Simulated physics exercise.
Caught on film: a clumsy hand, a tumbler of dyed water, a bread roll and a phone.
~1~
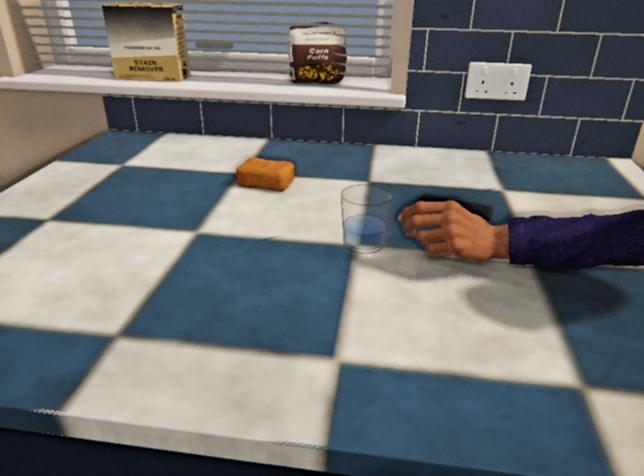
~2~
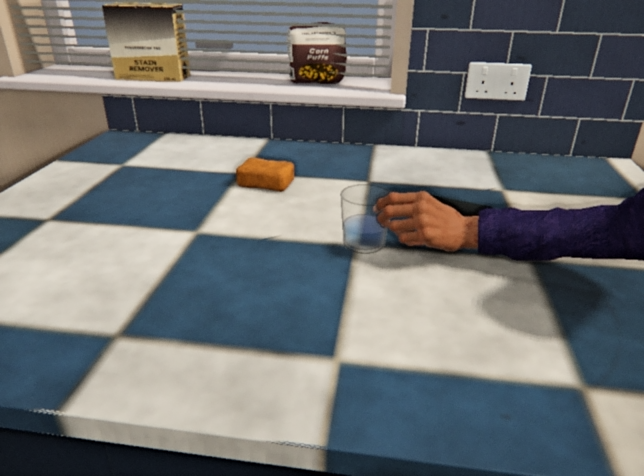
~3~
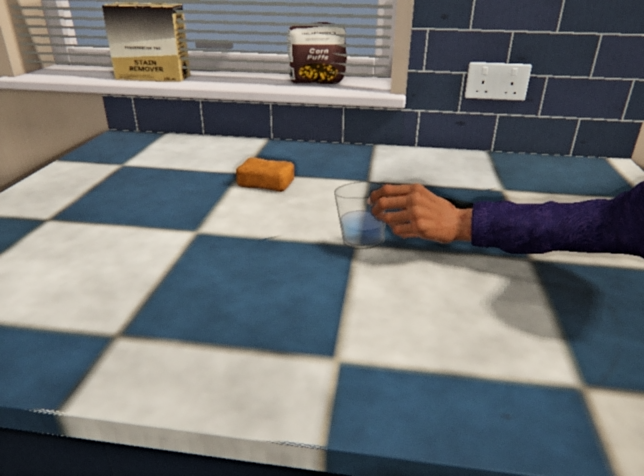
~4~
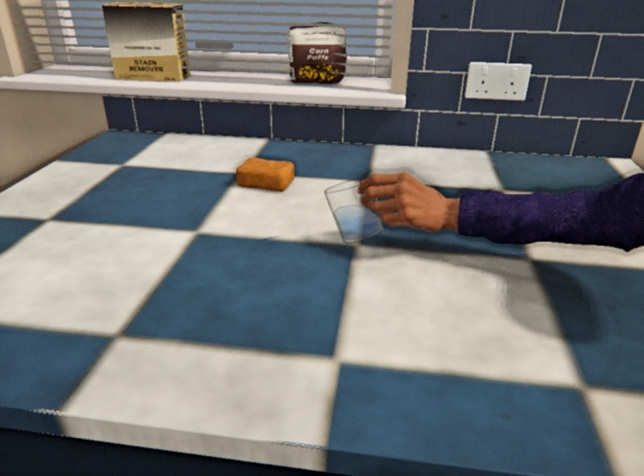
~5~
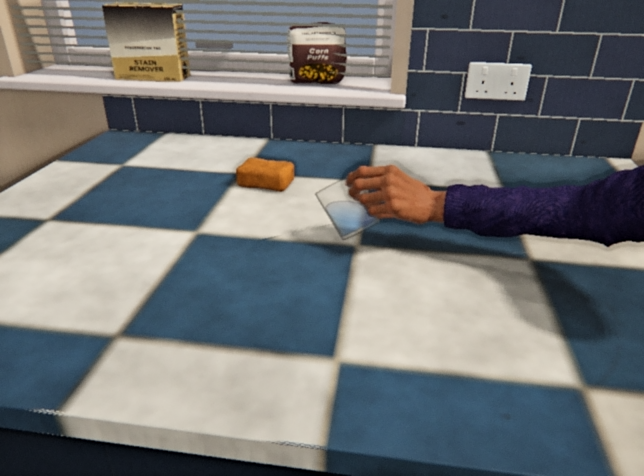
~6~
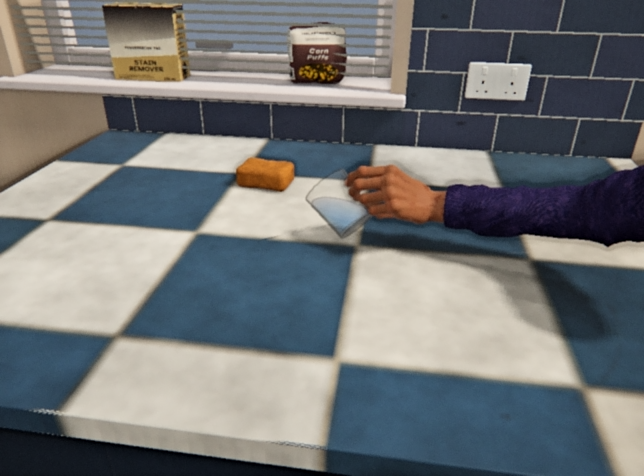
A hand in a purple sleeve reaching left across a checkered counter and tilting a clear tumbler of bluish water near a bread roll.
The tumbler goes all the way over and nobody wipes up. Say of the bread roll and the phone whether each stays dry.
As for the bread roll, it gets wet; the phone stays dry.
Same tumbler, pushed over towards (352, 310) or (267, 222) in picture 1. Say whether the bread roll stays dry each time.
First it escapes, then it is reached.
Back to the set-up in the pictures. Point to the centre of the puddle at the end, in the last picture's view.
Near (202, 192).
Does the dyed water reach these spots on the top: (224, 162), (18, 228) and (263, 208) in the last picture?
In turn: Untouched, clear of it, wet.
Next, the puddle covers about as much as a plate; the bread roll is in it; the phone is clear of it.
After that, the puddle covers about as much as a tray; the bread roll is in it; the phone is clear of it.
Finally, the puddle covers about as much as a tray; the bread roll is in it; the phone is clear of it.
